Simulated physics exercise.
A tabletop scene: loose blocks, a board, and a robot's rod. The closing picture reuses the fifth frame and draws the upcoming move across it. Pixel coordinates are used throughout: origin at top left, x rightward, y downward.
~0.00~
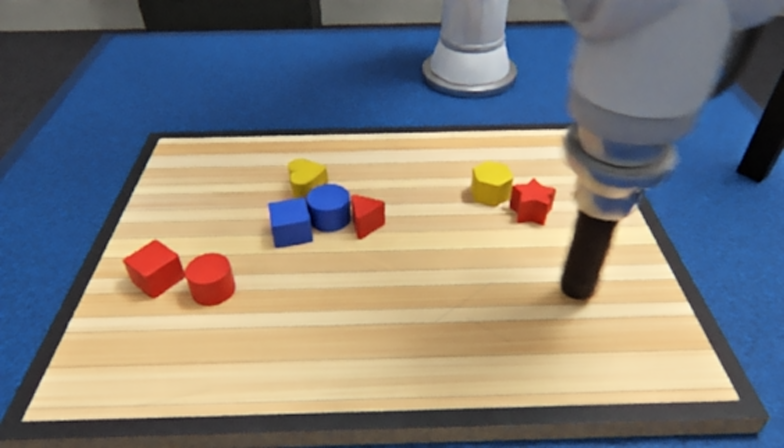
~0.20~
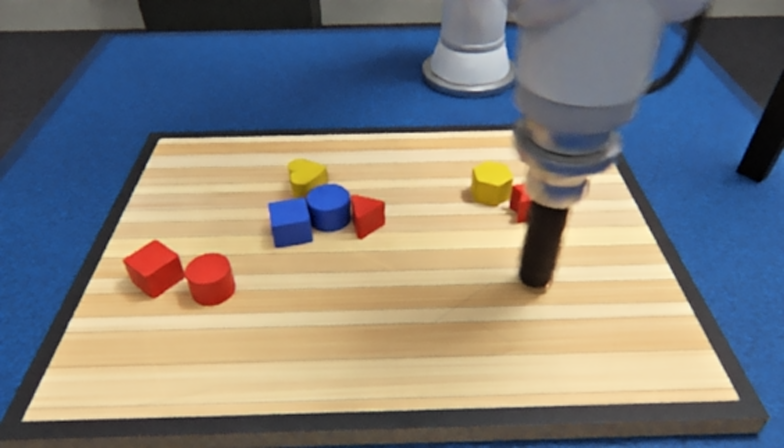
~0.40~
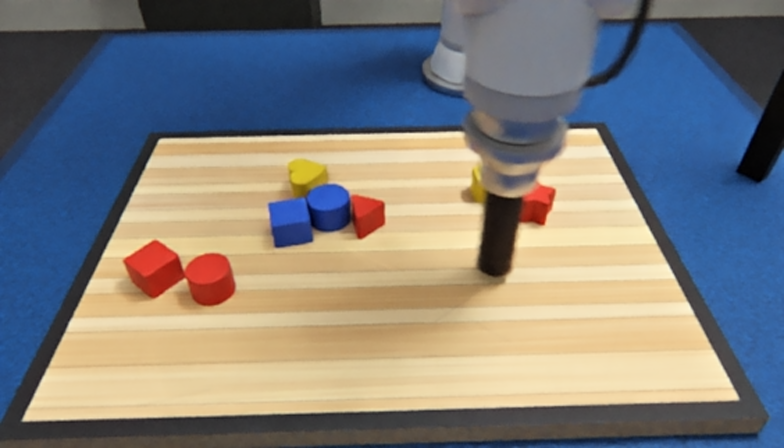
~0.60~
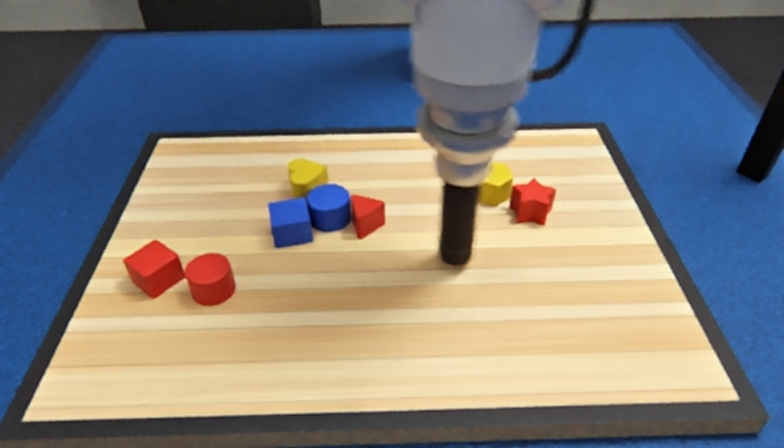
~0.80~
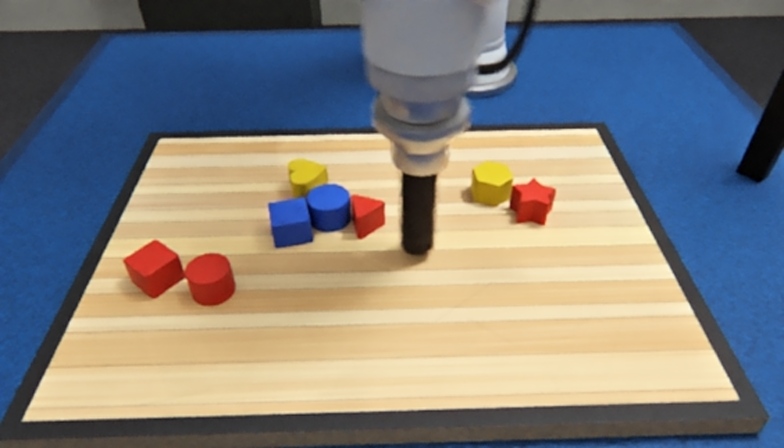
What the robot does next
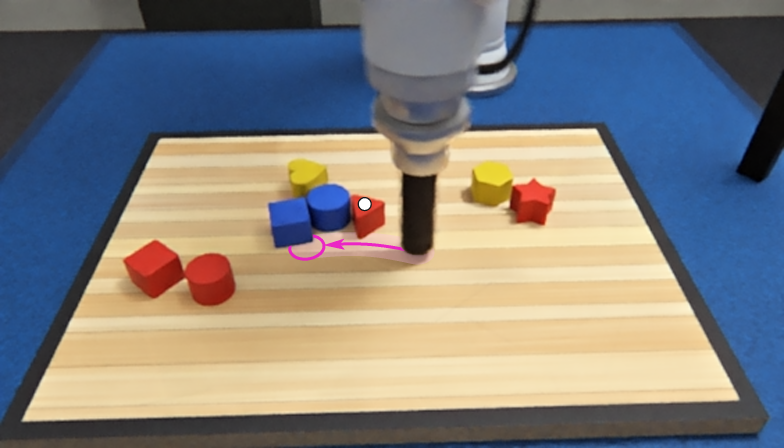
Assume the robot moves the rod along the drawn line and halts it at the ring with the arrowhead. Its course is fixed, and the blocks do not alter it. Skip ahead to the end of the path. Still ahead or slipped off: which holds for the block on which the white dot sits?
Slid off.
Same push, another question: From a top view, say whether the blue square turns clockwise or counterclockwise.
With the clock.
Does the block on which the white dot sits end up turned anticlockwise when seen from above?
No.
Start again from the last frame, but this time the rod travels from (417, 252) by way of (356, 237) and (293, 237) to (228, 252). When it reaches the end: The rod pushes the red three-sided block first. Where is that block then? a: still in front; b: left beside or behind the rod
b - left beside or behind the rod.
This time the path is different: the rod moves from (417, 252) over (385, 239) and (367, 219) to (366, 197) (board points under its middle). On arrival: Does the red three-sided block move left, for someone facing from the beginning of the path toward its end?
I'd say no.
Path on the board, from (417, 252) over (363, 244) to (307, 247); the dot is on the red three-sided block.
The first path, step by step. One third of the way, rod (380, 238); nothing pushed yet.
Two thirds of the way, rod (343, 236); red three-sided block (358, 202), turned 40° clockwise.
At the end, rod (306, 240); blue square (275, 208), turned 25° clockwise; blue circle in place; red three-sided block (358, 202), turned 40° clockwise.
